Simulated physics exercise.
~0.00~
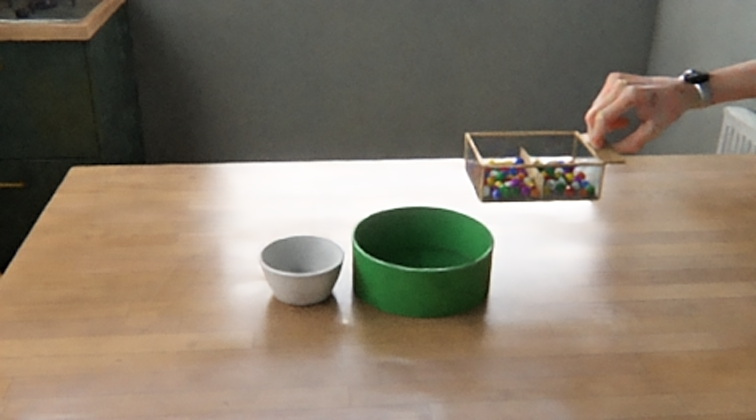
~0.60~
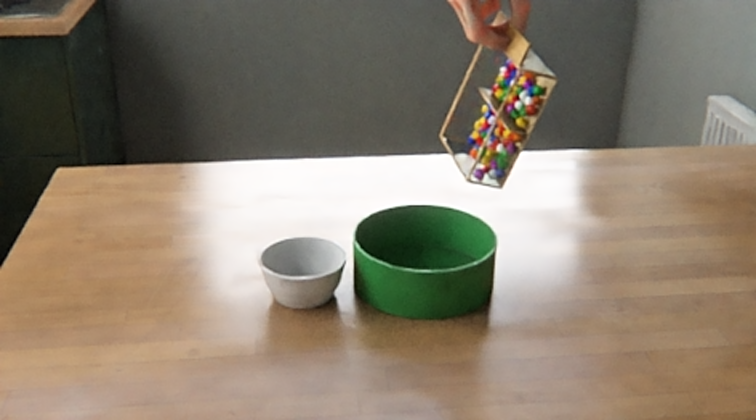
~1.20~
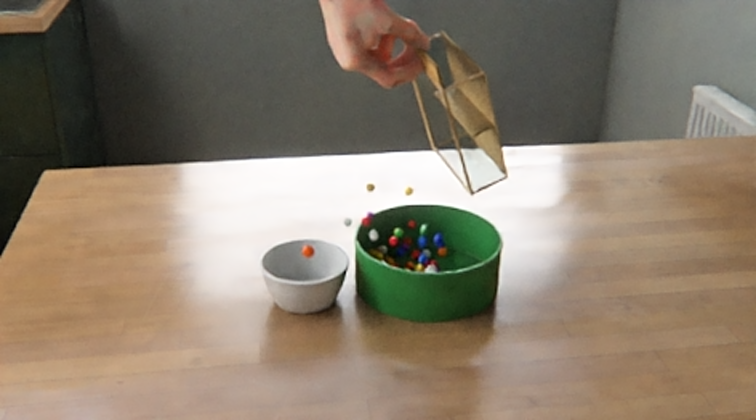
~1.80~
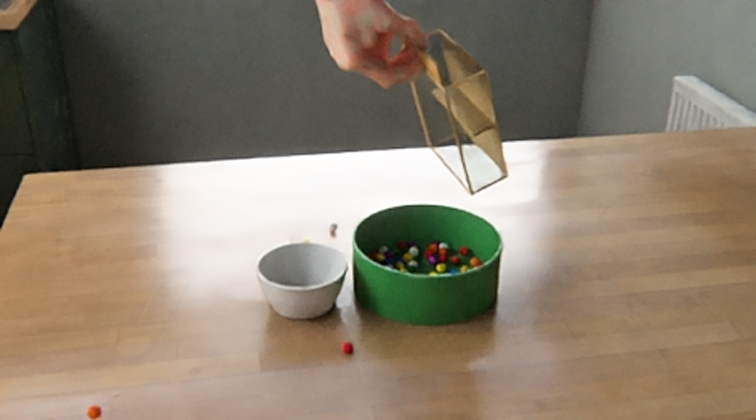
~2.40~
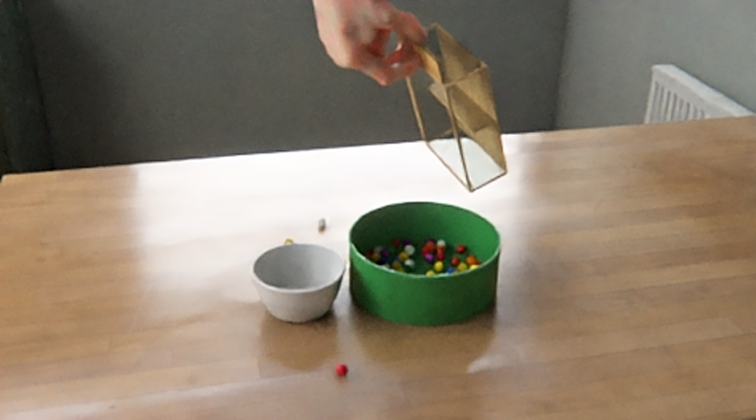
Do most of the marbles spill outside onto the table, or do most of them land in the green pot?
Most of them land in the green pot. Only a few end up outside on the table, and the white bowl does not catch a real share.
